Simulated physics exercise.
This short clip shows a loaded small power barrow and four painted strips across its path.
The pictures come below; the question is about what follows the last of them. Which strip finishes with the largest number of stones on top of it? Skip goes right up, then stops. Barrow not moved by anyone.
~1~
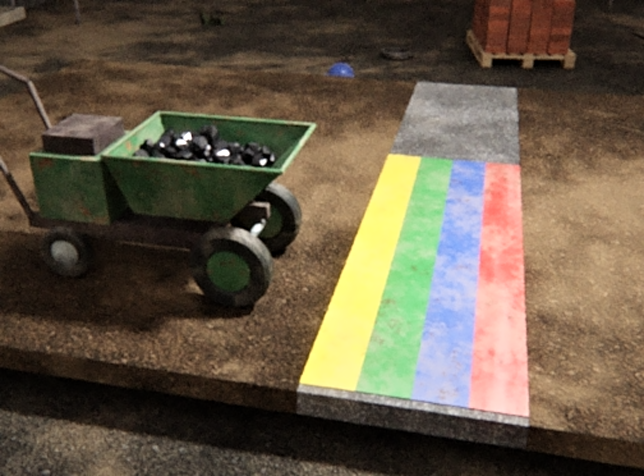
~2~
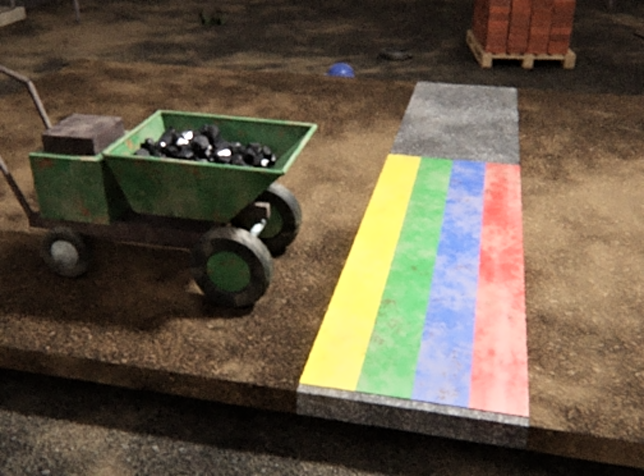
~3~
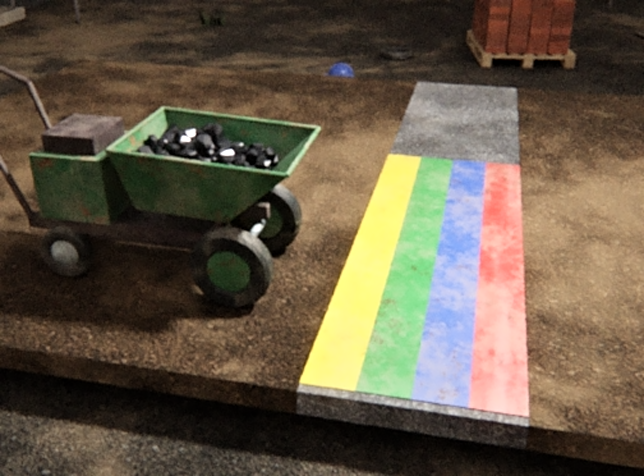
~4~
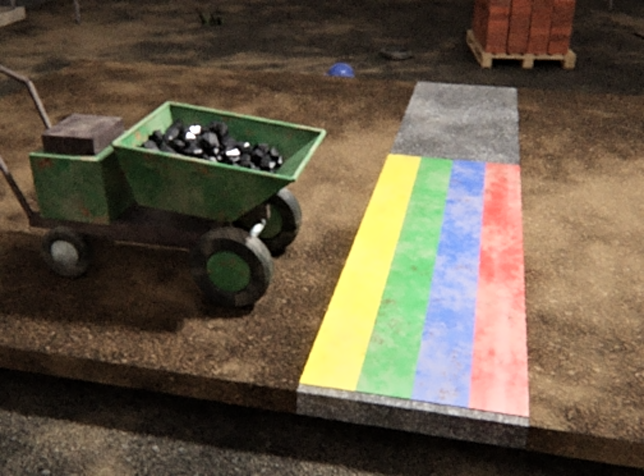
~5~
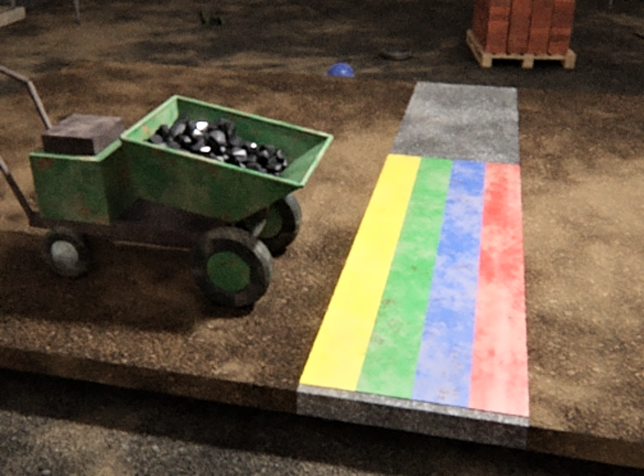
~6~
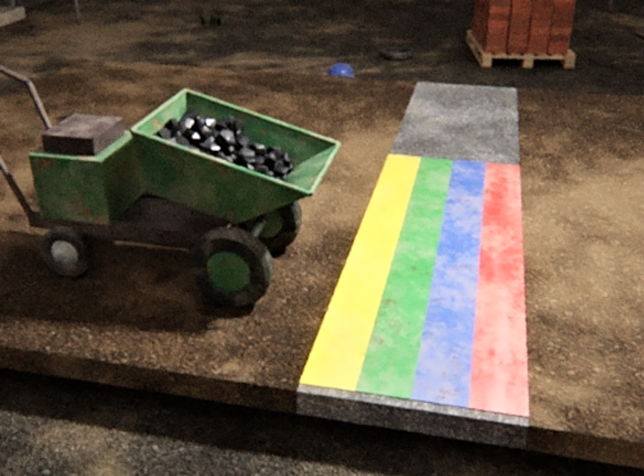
The green strip.
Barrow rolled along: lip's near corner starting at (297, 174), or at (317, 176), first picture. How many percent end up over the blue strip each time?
In order, 20 % followed by 30 %.
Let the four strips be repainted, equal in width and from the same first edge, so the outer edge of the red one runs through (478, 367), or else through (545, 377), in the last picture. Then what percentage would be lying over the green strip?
30 and 30 percent, roughly.
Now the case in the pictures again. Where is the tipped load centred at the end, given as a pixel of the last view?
Near pixel (408, 287).
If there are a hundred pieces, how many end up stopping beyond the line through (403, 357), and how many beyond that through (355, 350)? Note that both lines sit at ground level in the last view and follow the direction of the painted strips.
Estimate: 30 %, then 70 %.
Soon after the last picture, skip tipped well over; all in the skip.
A little later, skip tipped steeply; most in the skip; a small part over the yellow strip; a small part over the green strip.
Later still, skip tipped right over; about a quarter in the skip; about a quarter over the yellow strip; about a third over the green strip; a small part over the blue strip; a small part over the red strip.
At rest, skip tipped right over; about a quarter in the skip; about a quarter over the yellow strip; about a third over the green strip; about a quarter over the blue strip; a small part over the red strip.
